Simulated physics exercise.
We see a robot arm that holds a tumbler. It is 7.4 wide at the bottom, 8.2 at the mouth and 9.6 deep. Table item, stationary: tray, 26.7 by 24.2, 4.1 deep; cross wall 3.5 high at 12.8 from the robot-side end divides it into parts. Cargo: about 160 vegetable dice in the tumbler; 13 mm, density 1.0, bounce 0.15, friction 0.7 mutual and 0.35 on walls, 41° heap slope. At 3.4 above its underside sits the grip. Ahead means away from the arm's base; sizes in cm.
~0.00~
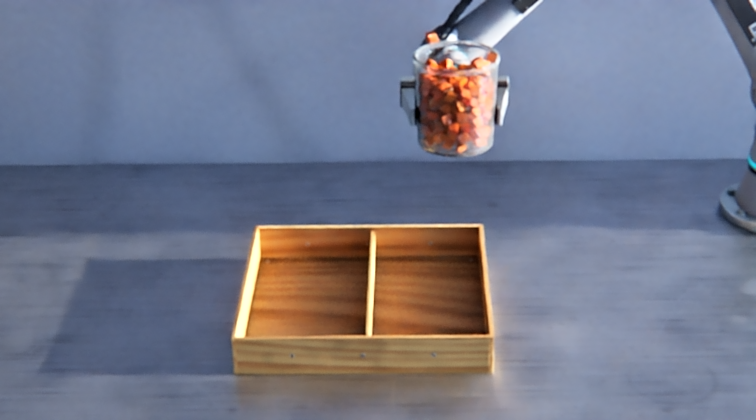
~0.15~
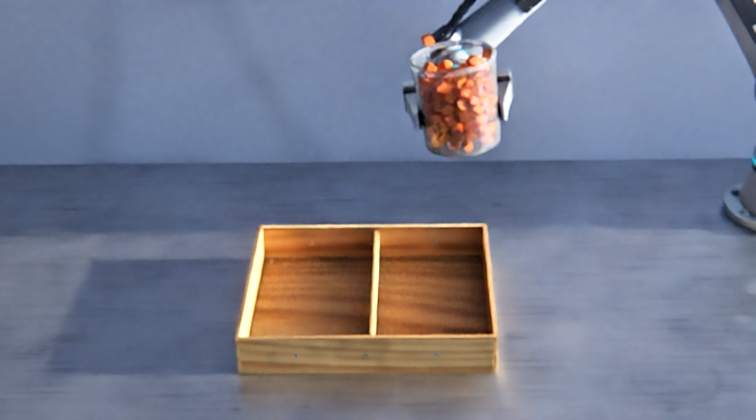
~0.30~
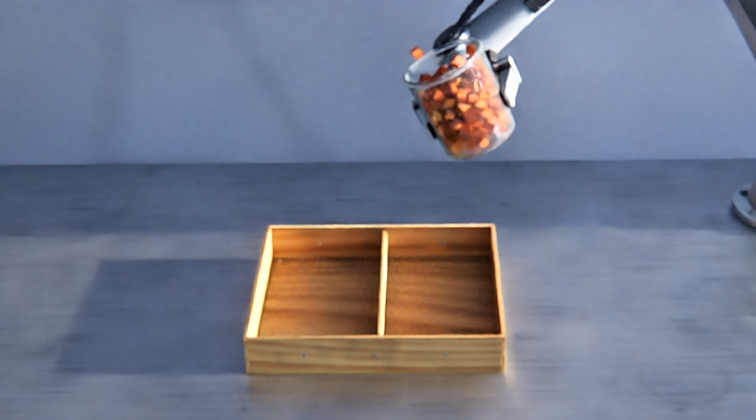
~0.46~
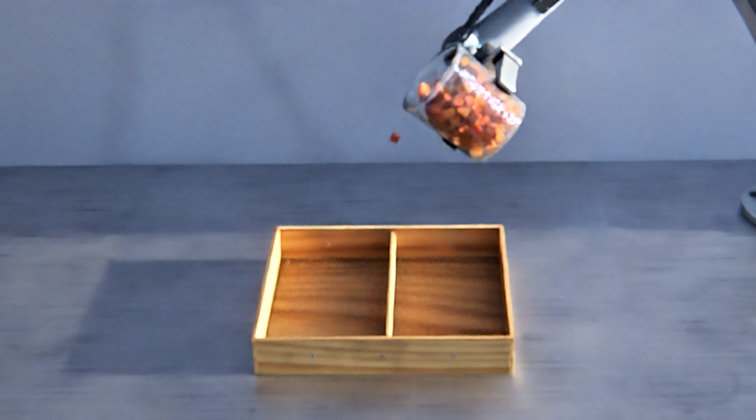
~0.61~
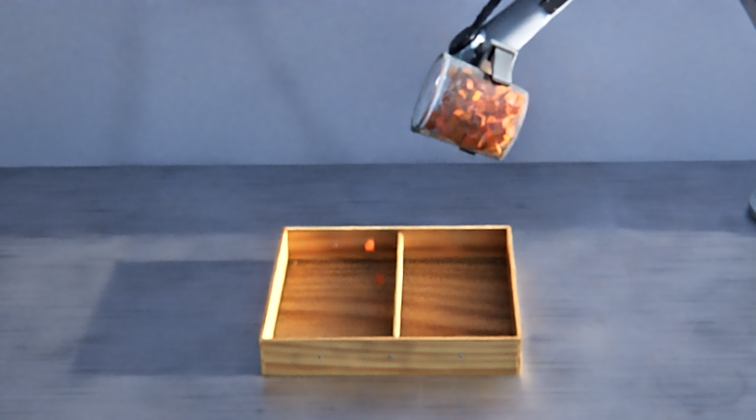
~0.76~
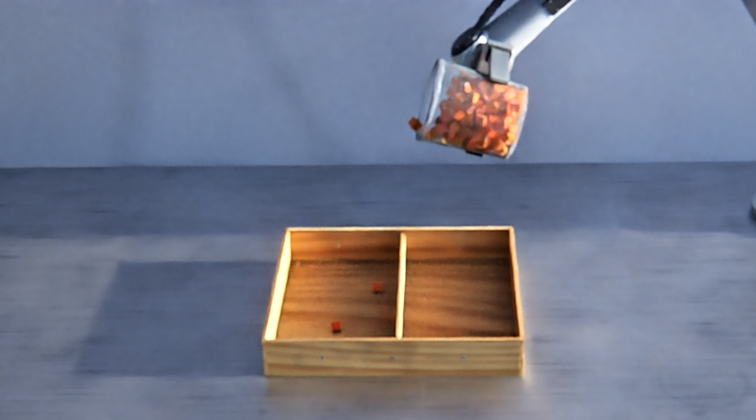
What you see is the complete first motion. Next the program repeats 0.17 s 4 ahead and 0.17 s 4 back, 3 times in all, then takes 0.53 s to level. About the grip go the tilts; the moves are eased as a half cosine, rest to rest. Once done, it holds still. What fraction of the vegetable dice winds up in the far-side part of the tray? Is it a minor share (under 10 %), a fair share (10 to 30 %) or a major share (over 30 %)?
It is a fair share.
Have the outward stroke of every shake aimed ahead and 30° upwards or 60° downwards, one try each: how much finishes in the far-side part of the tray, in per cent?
It comes to around 25 per cent on the first try and around 5 per cent on the second.
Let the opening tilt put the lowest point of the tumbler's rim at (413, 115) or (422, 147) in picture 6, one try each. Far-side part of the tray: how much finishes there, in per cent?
About 5 and 40 %.
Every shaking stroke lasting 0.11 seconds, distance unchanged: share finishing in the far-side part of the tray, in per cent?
In that case around 50 per cent.
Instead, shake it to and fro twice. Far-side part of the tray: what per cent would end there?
That would give close to 15 percent.
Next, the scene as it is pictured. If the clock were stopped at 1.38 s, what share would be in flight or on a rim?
I'd reckon close to 3 per cent.
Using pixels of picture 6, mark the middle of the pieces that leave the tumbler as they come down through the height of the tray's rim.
About at (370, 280).
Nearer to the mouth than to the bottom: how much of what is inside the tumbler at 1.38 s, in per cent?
Mouth half share: Roughly 50 %.
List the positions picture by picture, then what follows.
Tumbler middle at (456, 101), level; upper third of the load around (455, 83), from x 425 to 490, top at y 35; 157 in the tumbler, in the first picture.
Tumbler middle at (458, 100), tilted 7° forward; upper third of the load around (457, 83), from x 425 to 490, top at y 40, in the second picture.
Tumbler middle at (462, 102), tilted 25° forward; upper third of the load around (461, 82), from x 415 to 505, top at y 50, in the third picture.
Tumbler middle at (466, 105), tilted 48° forward; upper third of the load around (466, 89), from x 395 to 515, top at y 60; 156 in the tumbler, 1 in flight or on a rim, in the fourth picture.
Tumbler middle at (471, 109), tilted 66° forward; upper third of the load around (474, 93), from x 370 to 515, top at y 75; 155 in the tumbler, 1 in the far-side part, 1 in flight or on a rim, in the fifth picture.
Tumbler middle at (473, 112), tilted 73° forward; upper third of the load around (476, 95), from x 335 to 515, top at y 80; 155 in the tumbler, 2 in the far-side part, in the sixth picture.
By 1.38 s, tilted 73° forward, highest piece 26 above the table; 136 in the tumbler, 16 in the far-side part, 5 in flight or on a rim.
By 2.00 s, tilted 46° forward, highest piece 28 above the table; 123 in the tumbler, 29 in the far-side part, 5 in the robot-side part.
By 2.51 s, level, highest piece 30 above the table; 123 in the tumbler, 29 in the far-side part, 5 in the robot-side part.
By 3.56 s, level, highest piece 30 above the table; 123 in the tumbler, 29 in the far-side part, 5 in the robot-side part.
Final count, 123 in the tumbler, 29 in the far-side part, 5 in the robot-side part. That is 18 % in the far-side part of the tray.
